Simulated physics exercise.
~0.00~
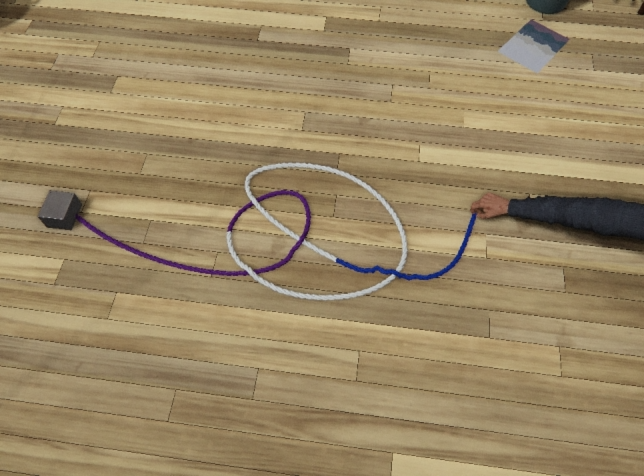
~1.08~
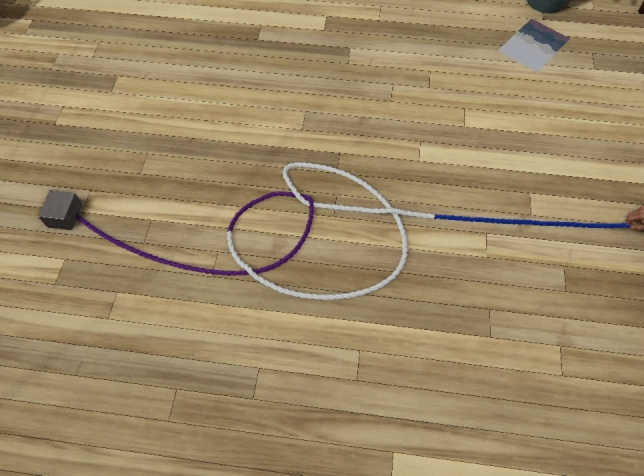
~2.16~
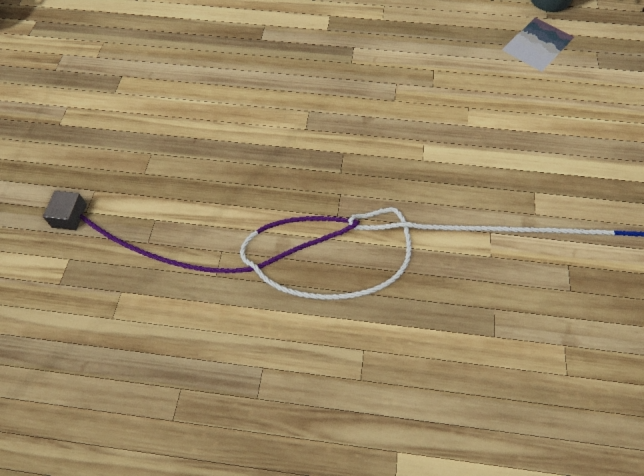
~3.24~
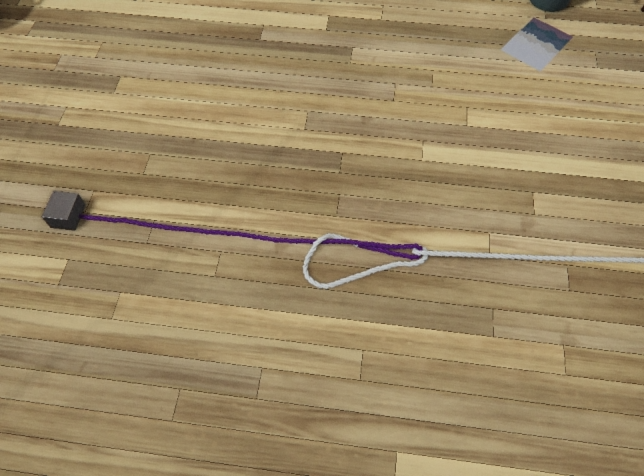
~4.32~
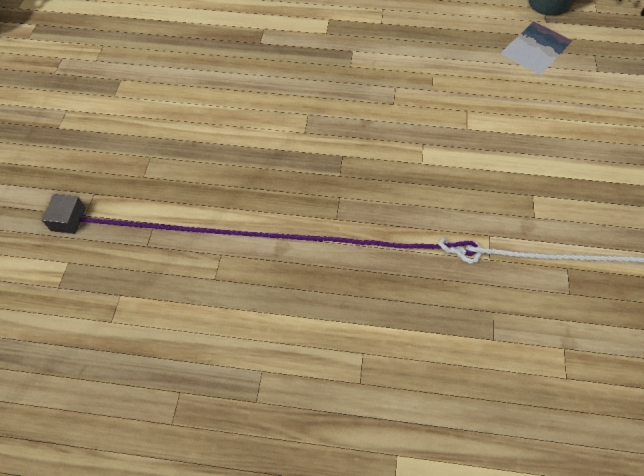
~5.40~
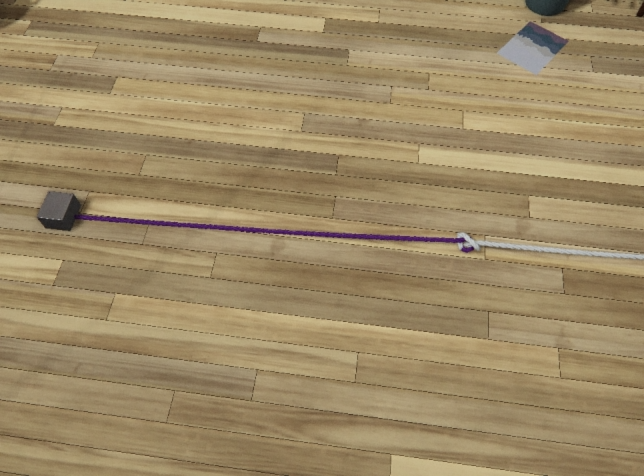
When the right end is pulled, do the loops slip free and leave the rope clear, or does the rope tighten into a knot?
The rope tightens into a knot. The loops shrink as the right end is pulled and close into a small lump where the purple and white sections meet.
A hand in a dark sleeve holds the blue right end of a rope on a wooden living-room floor, seen from above at a slant. The rope runs from a dark grey block at left through a purple section and overlapping purple and white loops. The hand pulls the blue end to the right and goes out of view, drawing white rope after it. The loops shrink and slide right, narrowing into a slim white loop hooked with purple. Finally they close into a small, tight knot where purple meets white, with the rope nearly straight on both sides.
